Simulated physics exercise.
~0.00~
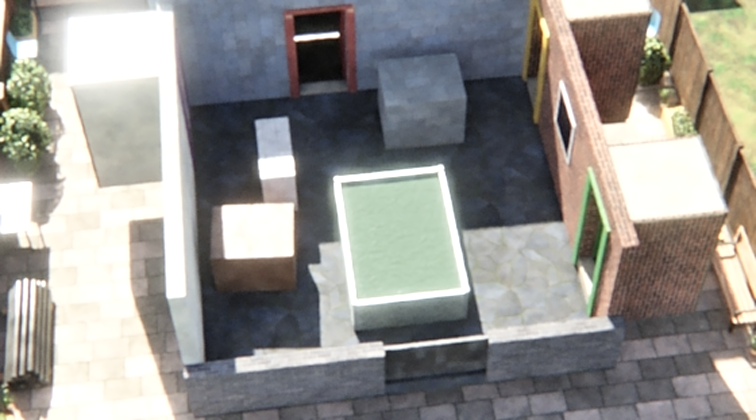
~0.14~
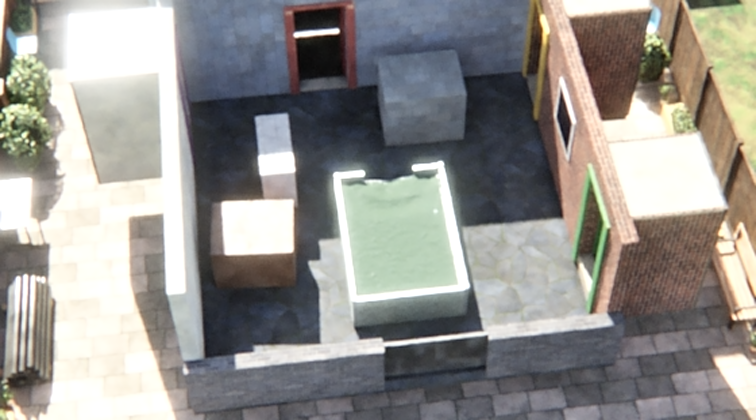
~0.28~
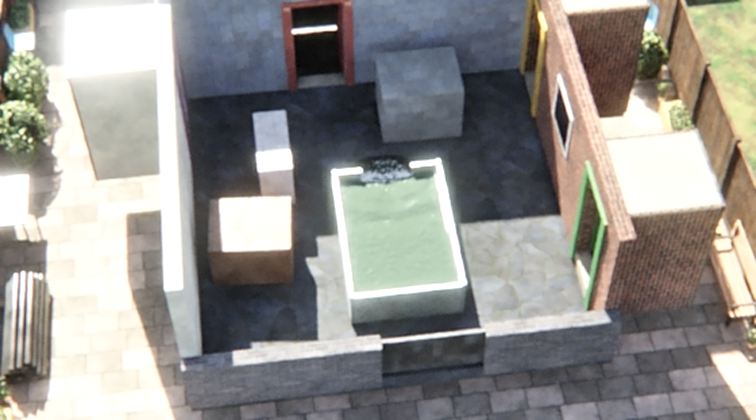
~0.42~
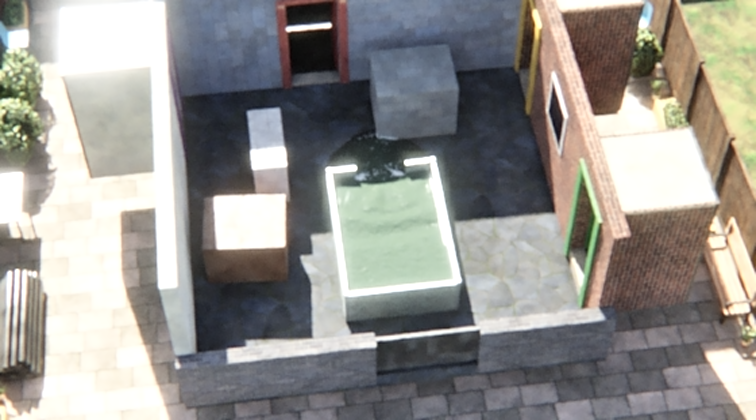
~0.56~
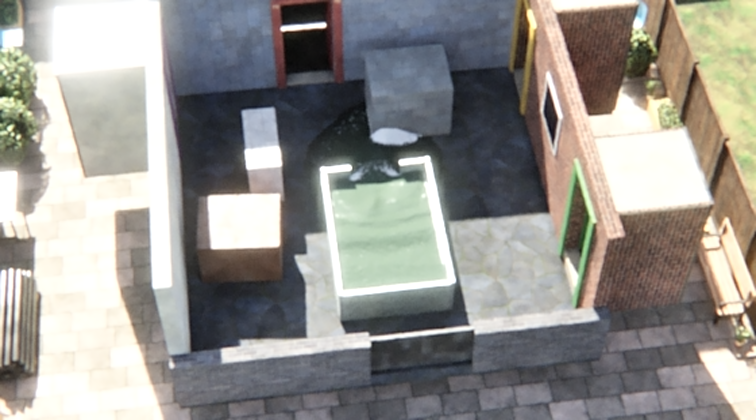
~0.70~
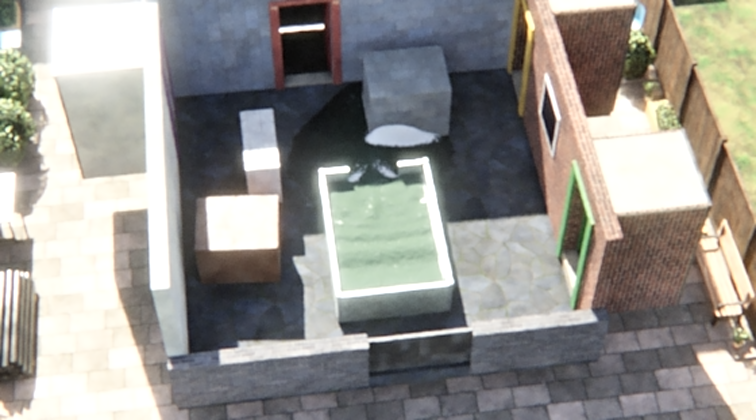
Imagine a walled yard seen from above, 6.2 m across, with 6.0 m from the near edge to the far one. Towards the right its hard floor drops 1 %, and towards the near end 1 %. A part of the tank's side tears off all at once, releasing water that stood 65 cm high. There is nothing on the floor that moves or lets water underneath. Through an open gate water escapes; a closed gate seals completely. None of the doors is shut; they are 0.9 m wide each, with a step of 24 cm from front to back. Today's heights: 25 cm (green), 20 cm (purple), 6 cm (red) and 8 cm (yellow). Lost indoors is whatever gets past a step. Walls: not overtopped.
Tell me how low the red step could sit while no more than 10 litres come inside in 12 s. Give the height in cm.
At least 23 cm or so.
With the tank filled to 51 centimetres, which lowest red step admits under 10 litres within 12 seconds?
17 cm.
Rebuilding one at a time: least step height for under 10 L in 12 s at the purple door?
Door purple, min height approx. 12.5 cm.
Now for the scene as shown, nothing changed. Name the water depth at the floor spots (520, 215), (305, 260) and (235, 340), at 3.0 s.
Respectively 6 cm, 0 cm and 0 cm.
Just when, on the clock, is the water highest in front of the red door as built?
About 2.4 seconds.
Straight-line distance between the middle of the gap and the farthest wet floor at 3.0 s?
Around 4.2 m from the gap.
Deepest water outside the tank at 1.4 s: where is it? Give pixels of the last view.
Around (371, 190).
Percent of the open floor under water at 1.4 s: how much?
Around 25 per cent of the free floor.
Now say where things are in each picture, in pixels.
The tank at (399, 236) is whole and still, 65 cm deep; the red door at (322, 55) is dry, in the first frame.
Water pours out on the far side and has run 0.3 m, to a hidden place; about 9 cm deep outside, 65 cm at the back, in the second frame.
The gap is on the far side, the front 0.8 m out at (365, 163); the back of the tank holds 65 cm, in the third frame.
The gap is on the far side, the front 1.4 m out at (369, 133); the back of the tank holds 65 cm, in the fourth frame.
Water pours out on the far side and has run 2.0 m, to (359, 108); about 6 cm deep outside, 65 cm at the back, in the fifth frame.
The gap is on the far side, the front 2.5 m out at (354, 88); the back of the tank holds 65 cm; 0.6 m in a straight line remain to the red door at (307, 46), in the sixth frame.
After 1.4 s water covers 25 % of the floor, deepest (38 cm) near (371, 190); 17 cm at the red door, 21 litres in over its 6 cm step.
After 3.0 s water covers 45 % of the floor, deepest (27 cm) near (374, 149); 21 cm at the red door, 189 litres in over its 6 cm step.
After 12.0 s water covers 95 % of the floor, deepest (12 cm) near (433, 356); 7 cm at the red door, 372 litres in over its 6 cm step.
At the red door as built, the water arrived by 1.0 s and peaked near 23 cm at 2.4 s.
With a step of 20.5 cm, 27 litres would have come in within the 12 s; with 28 cm, 0 litres. So under 10 litres takes about 23 cm.
